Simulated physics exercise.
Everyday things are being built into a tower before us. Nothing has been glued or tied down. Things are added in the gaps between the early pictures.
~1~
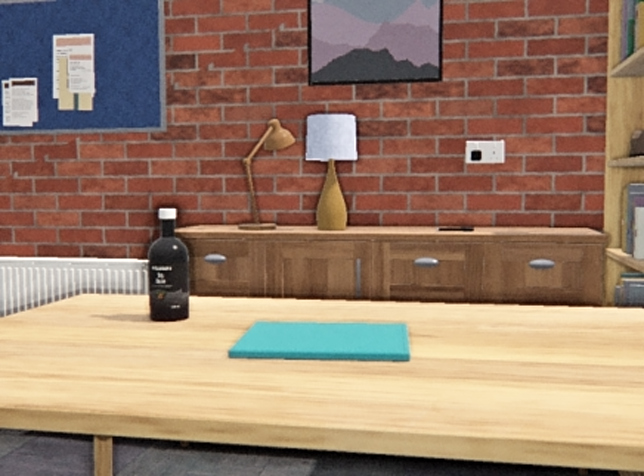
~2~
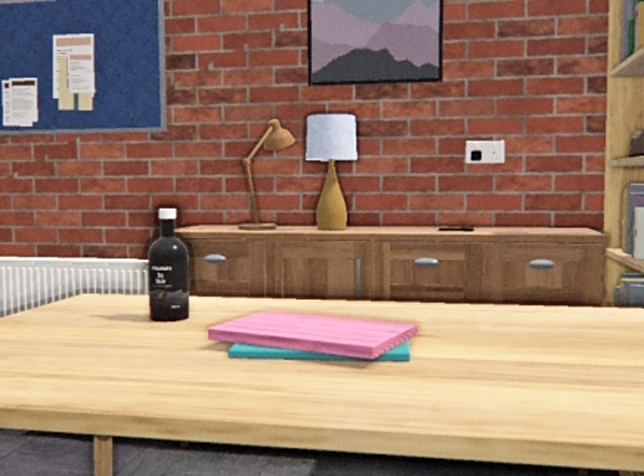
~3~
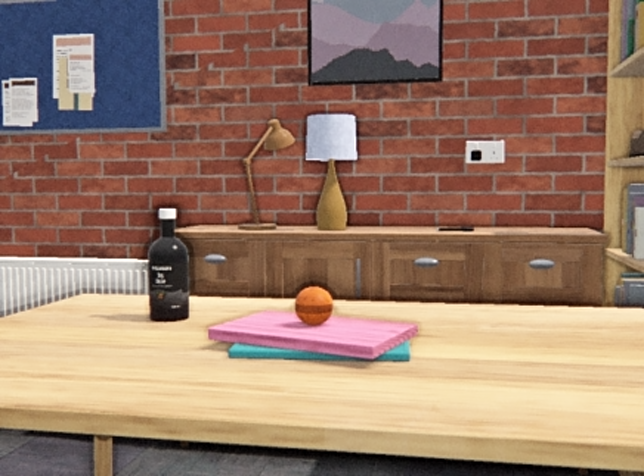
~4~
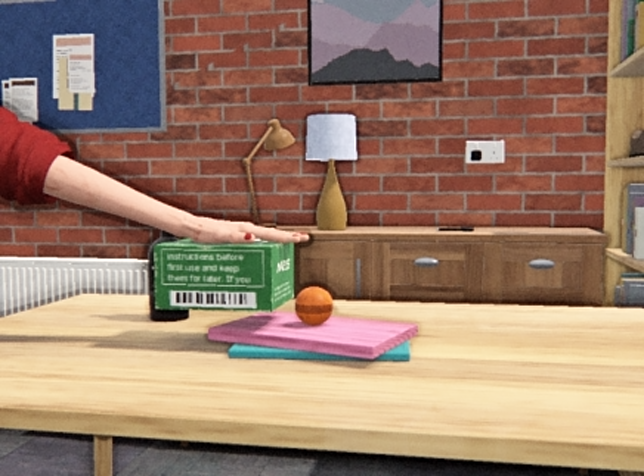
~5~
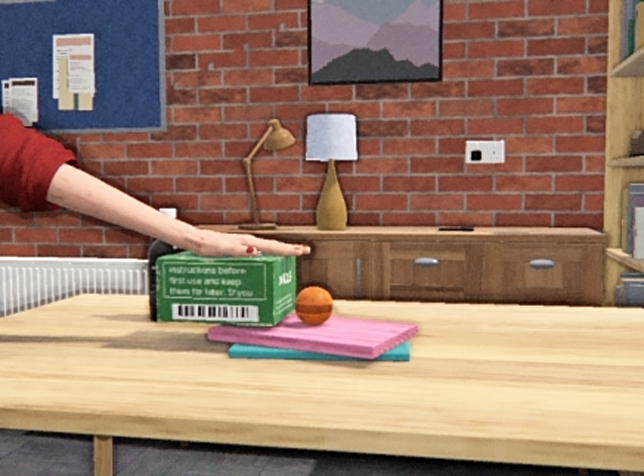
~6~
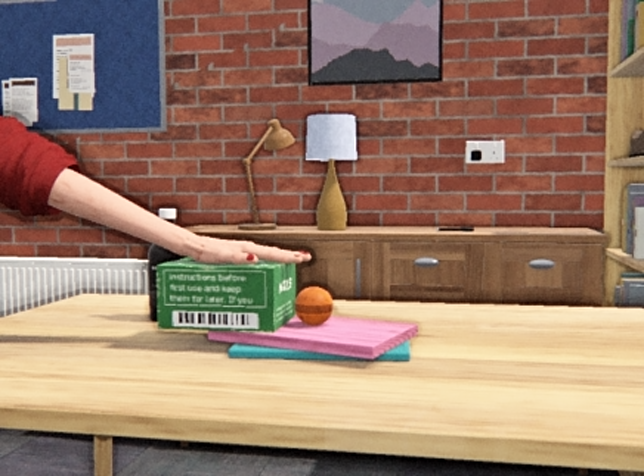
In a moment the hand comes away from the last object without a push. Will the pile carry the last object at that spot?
Honestly, the pile stays standing just fine.
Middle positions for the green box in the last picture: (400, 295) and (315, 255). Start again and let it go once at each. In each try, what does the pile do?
In the first case it stays up; in the second case it gives way.
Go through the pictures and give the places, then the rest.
In the first frame, the last thing is not in view yet.
In the second frame, the last thing is not in view yet.
In the third frame, the last thing is not in view yet; orange ball (314, 306).
The fourth frame shows still above its spot; green box (228, 273).
The fifth frame shows still above its spot; green box (230, 285); orange ball (314, 306).
The sixth frame shows in place under the hand; green box (230, 292).
Then, 0.70 s past the last view, nothing moves.
Then, 1.50 s past the last view, green box resting near (229, 292).
Finally, all 5 still in place. Final places as the last picture's camera would see them, green box near (229, 292). The pile holds.
